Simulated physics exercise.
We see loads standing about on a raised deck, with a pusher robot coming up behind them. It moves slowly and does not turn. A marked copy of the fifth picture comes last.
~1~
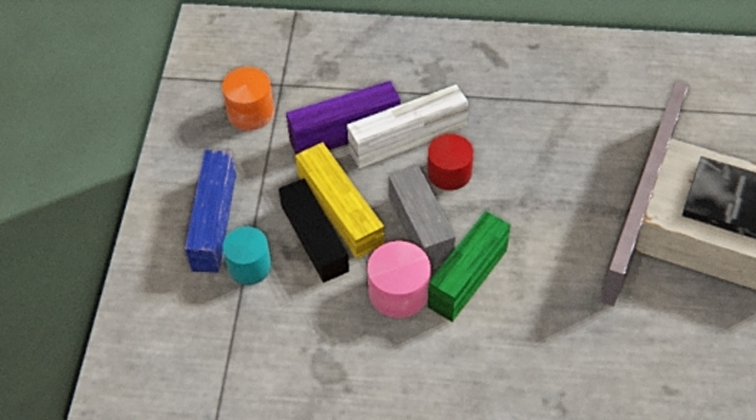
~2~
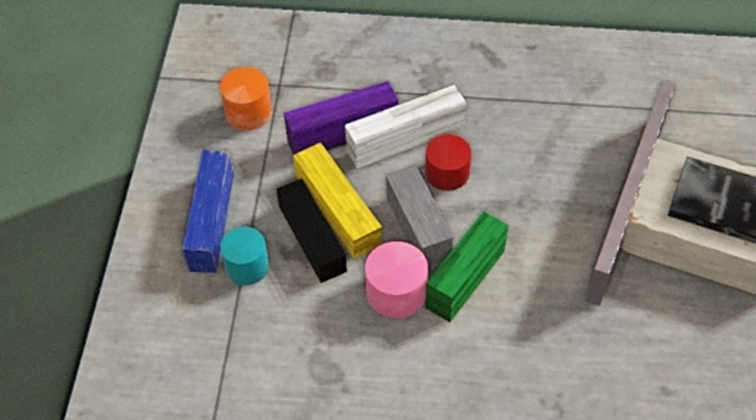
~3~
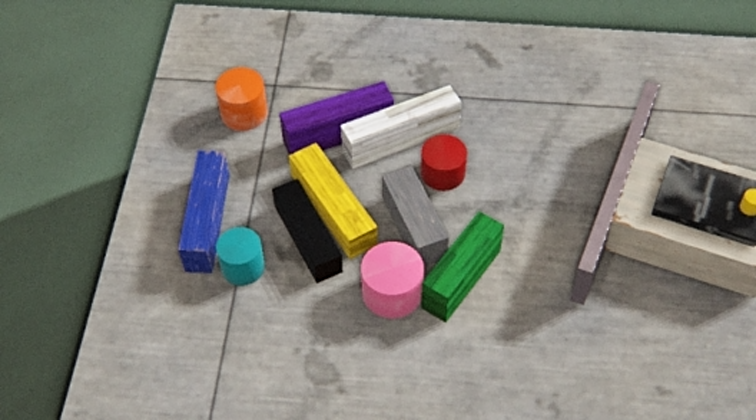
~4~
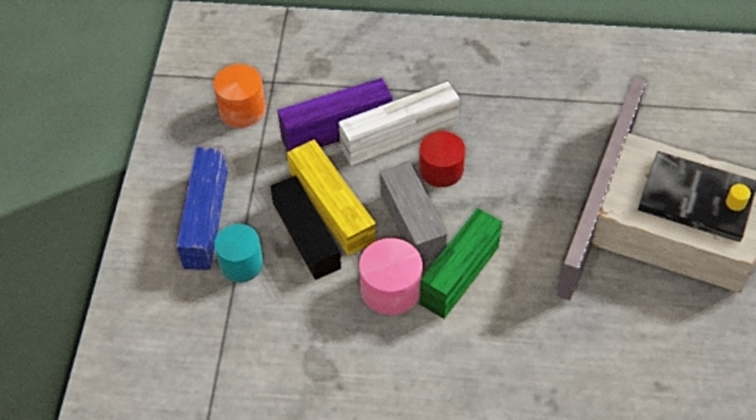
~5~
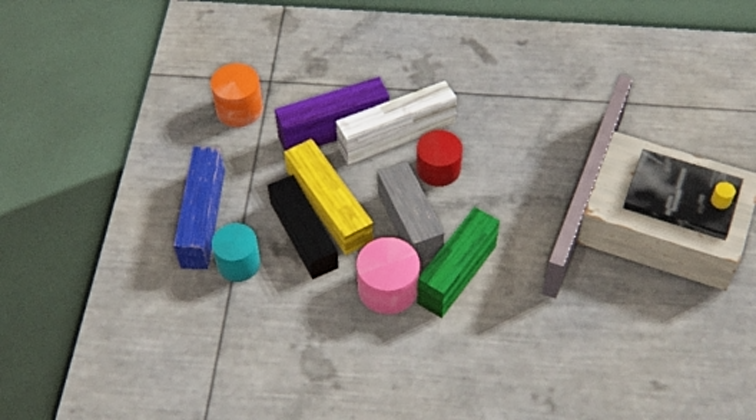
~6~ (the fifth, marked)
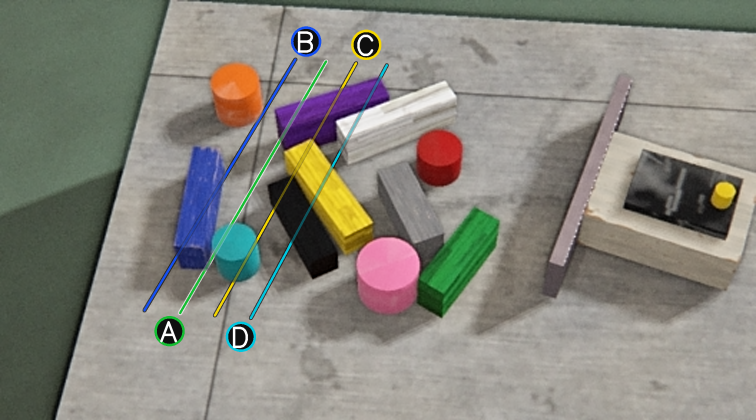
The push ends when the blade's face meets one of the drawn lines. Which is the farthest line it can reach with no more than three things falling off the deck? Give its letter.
The farthest such stop is B.
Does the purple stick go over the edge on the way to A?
By then, no.
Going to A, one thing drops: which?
The blue bar goes over.
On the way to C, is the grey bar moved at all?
By then, yes.
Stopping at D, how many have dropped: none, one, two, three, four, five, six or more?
The count is none.
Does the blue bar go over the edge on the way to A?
Yes.
On the marked copy, A at (259, 177); B at (225, 175); C at (291, 180); D at (324, 182).
Taking B. A third of the way, robot (538, 181); pink canister (343, 269); black stick (291, 221).
Two thirds of the way, robot (403, 172); blue bar (158, 195); turquoise canister (164, 244).
When it is over, robot (299, 165); blue bar over the edge; turquoise canister over the edge; two fallen.
As for the rest, A is within the limit but short; C is within the limit but short; D is within the limit but short.
